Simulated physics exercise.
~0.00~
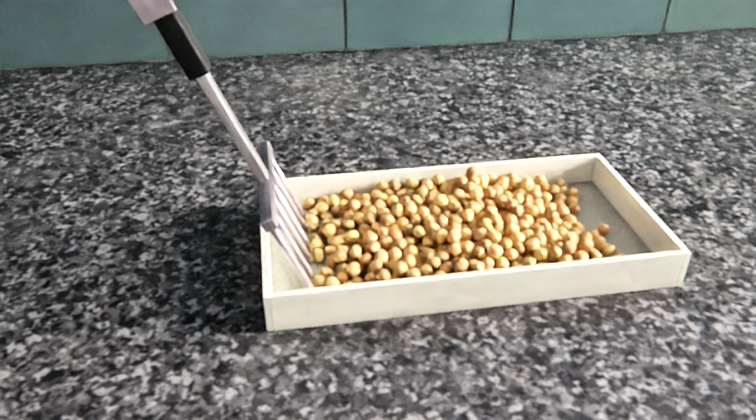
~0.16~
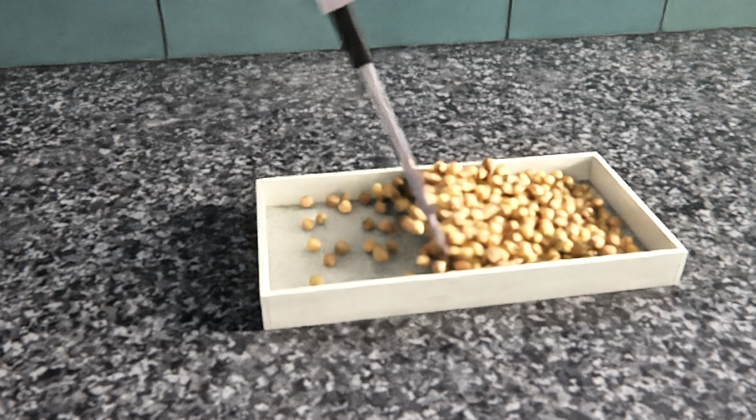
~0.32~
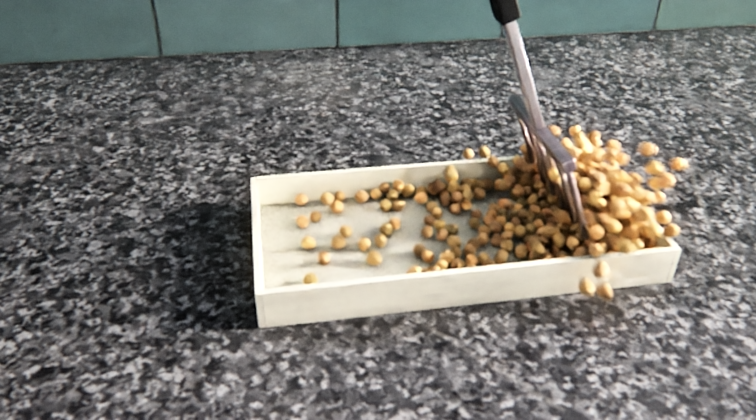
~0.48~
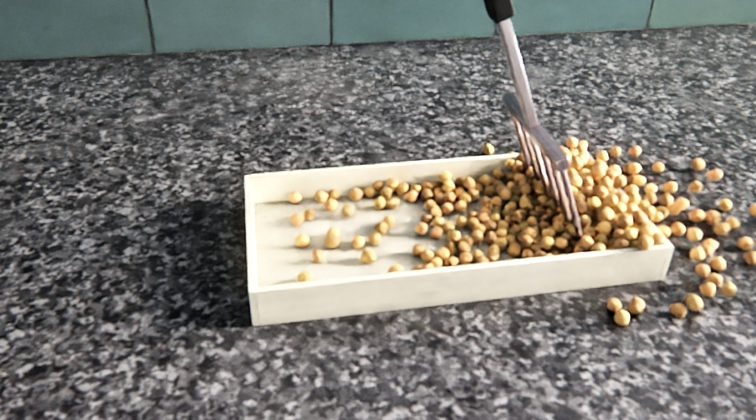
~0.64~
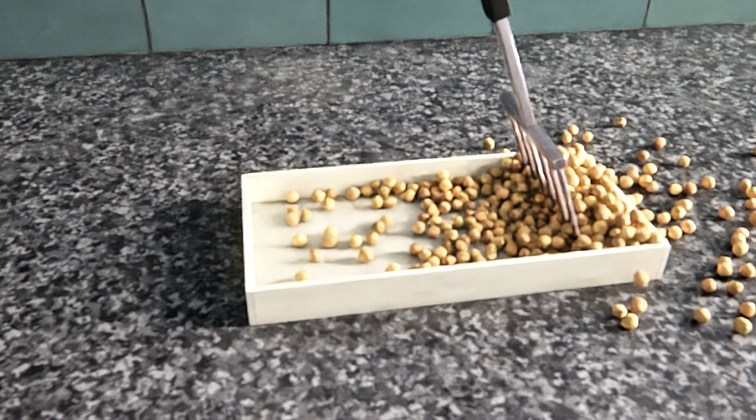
A metal comb with thin tines and a black-banded handle stands at the left end of a shallow cream trough, seen from slightly above on a speckled grey counter before teal tiles. Golden-tan chickpeas cover most of the trough floor. The comb sweeps right, pushing the chickpeas into a heap and leaving a thin scatter behind it. Near the right end it stops, and the crowded chickpeas surge over the end and the near rim. They spread across the counter at the right, while most stay piled in the trough around the still, tilted comb.
